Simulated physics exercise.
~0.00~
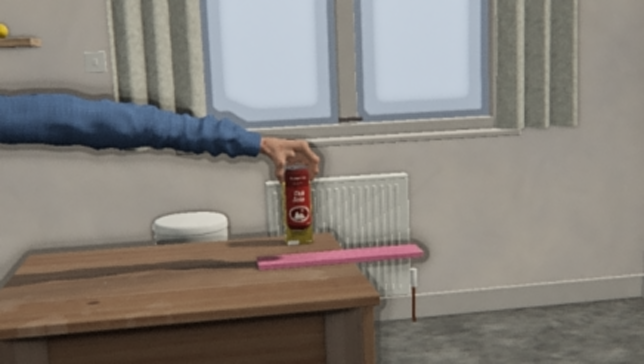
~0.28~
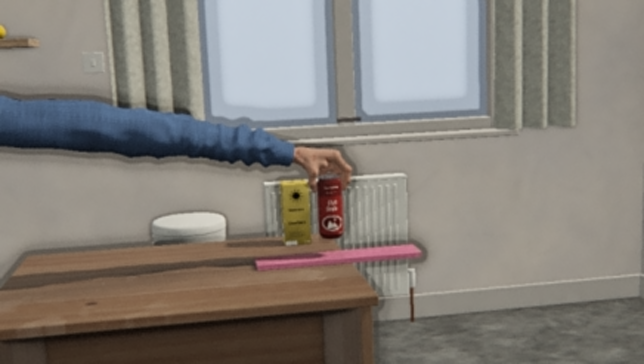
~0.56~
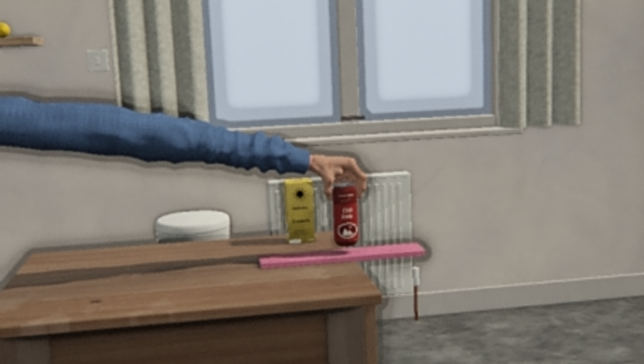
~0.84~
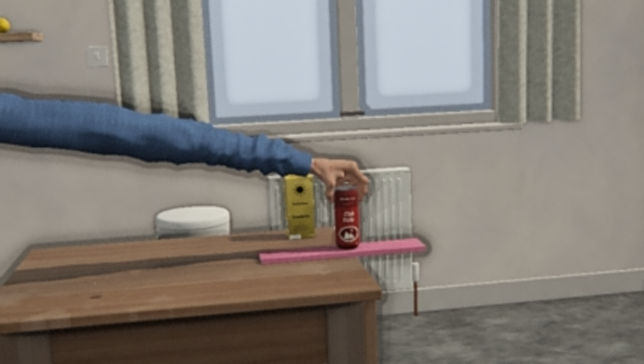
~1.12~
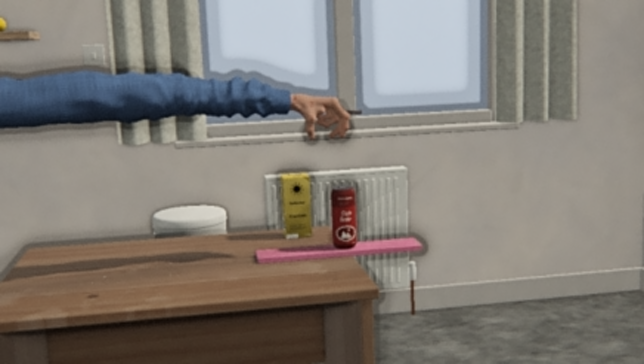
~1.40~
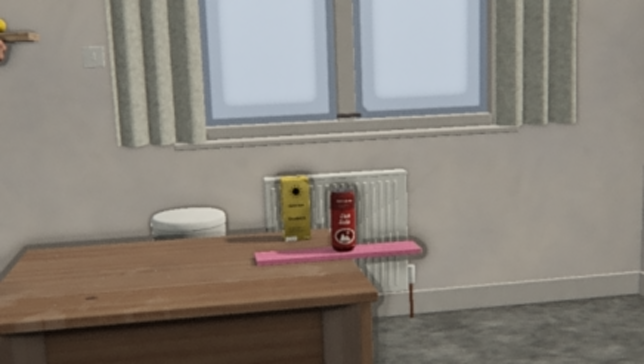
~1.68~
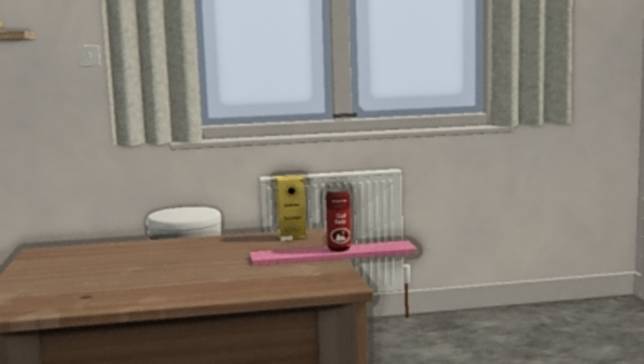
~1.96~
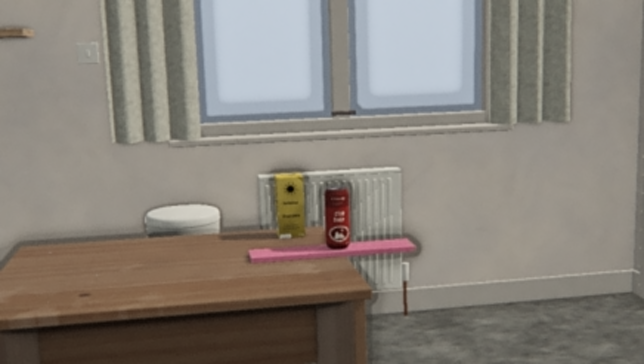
The clip opens on a wooden table by a radiator and window, with a pink board jutting past its right edge and a blue-sleeved arm holding a red can in front of a yellow carton. The hand carries the can to the right, revealing the carton behind it. It lowers the can slightly and sets it upright on the board, beyond the table's edge. The fingers let go, and the arm draws back to the left and out of view. The board stays balanced on the table, with the can and carton still standing.
